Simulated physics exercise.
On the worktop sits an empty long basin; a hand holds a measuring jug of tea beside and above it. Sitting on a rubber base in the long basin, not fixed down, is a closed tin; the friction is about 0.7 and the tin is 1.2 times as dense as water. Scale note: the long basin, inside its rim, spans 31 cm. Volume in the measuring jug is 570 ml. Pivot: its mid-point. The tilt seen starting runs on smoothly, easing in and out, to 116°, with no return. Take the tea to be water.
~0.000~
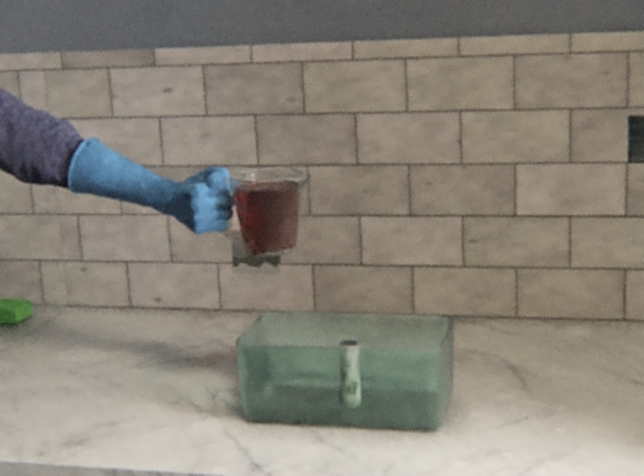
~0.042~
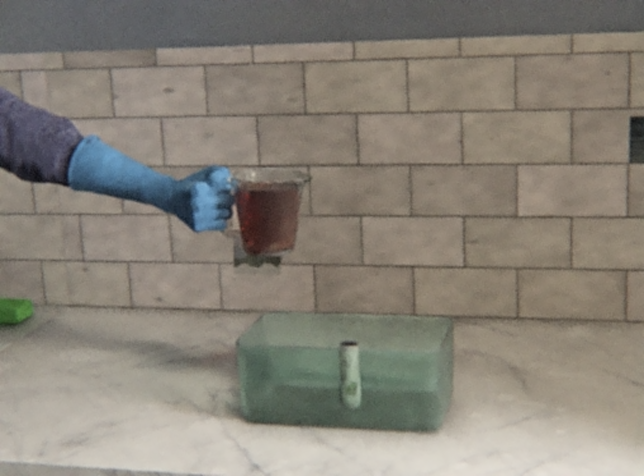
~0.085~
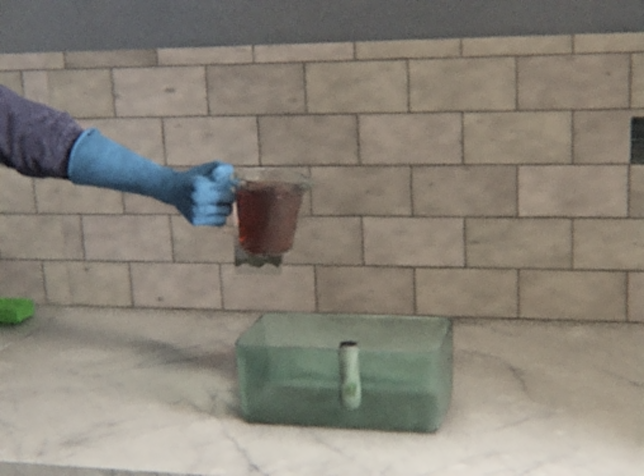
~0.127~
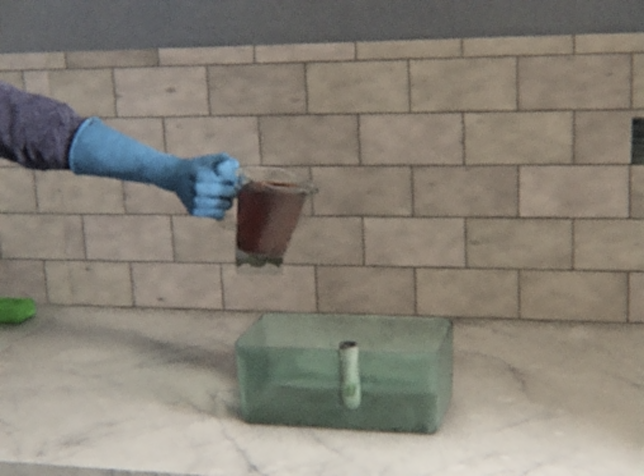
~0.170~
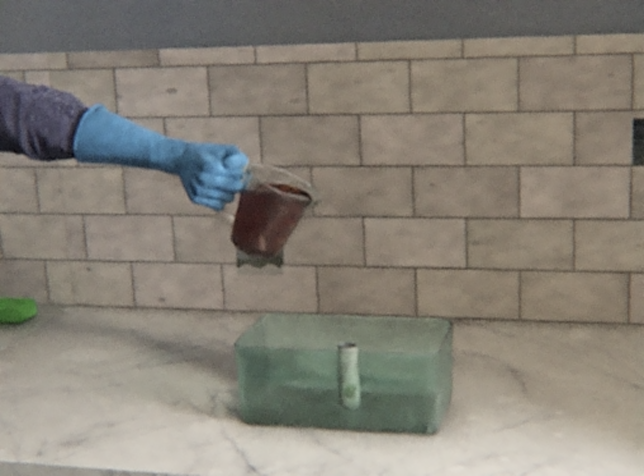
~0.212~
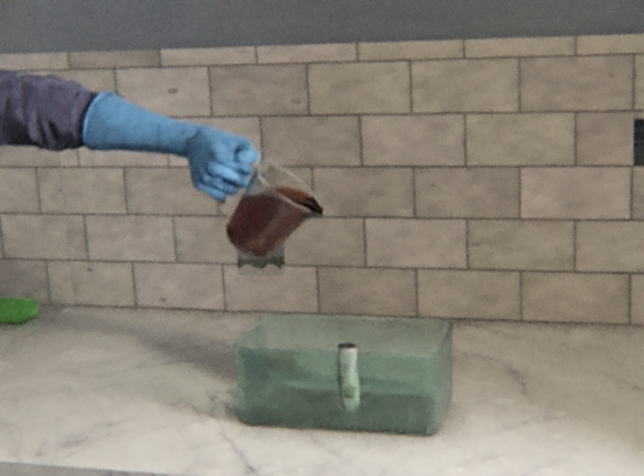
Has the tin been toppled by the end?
Tipped over.
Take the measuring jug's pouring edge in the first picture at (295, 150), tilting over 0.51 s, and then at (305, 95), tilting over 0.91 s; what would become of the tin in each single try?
First it topples; then it stays up.
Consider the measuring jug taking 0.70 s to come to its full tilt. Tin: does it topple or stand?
Outcome - the tin remains standing.
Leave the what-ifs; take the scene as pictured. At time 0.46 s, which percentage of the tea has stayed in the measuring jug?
Remaining: Near 38 % of the total.
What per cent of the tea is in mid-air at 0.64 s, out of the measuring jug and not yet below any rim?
Close to 14 per cent.
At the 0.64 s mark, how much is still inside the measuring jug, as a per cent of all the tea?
Near 3 percent, more or less.
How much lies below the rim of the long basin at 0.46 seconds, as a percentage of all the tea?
Roughly 24 per cent.
After 0.46 s the tilt is 110° and 37 per cent is still to pour; the tin stands where it began.
After 0.64 s the tilt is 116° and 3 per cent is still to pour; the tin stands where it began.
After 0.83 s the tilt is 116° and 0 per cent is still to pour; the tin leans 45°.
After 1.04 s the tilt is 116° and 0 per cent is still to pour; the tin lies on its side.
In the end the tin lies on its side.
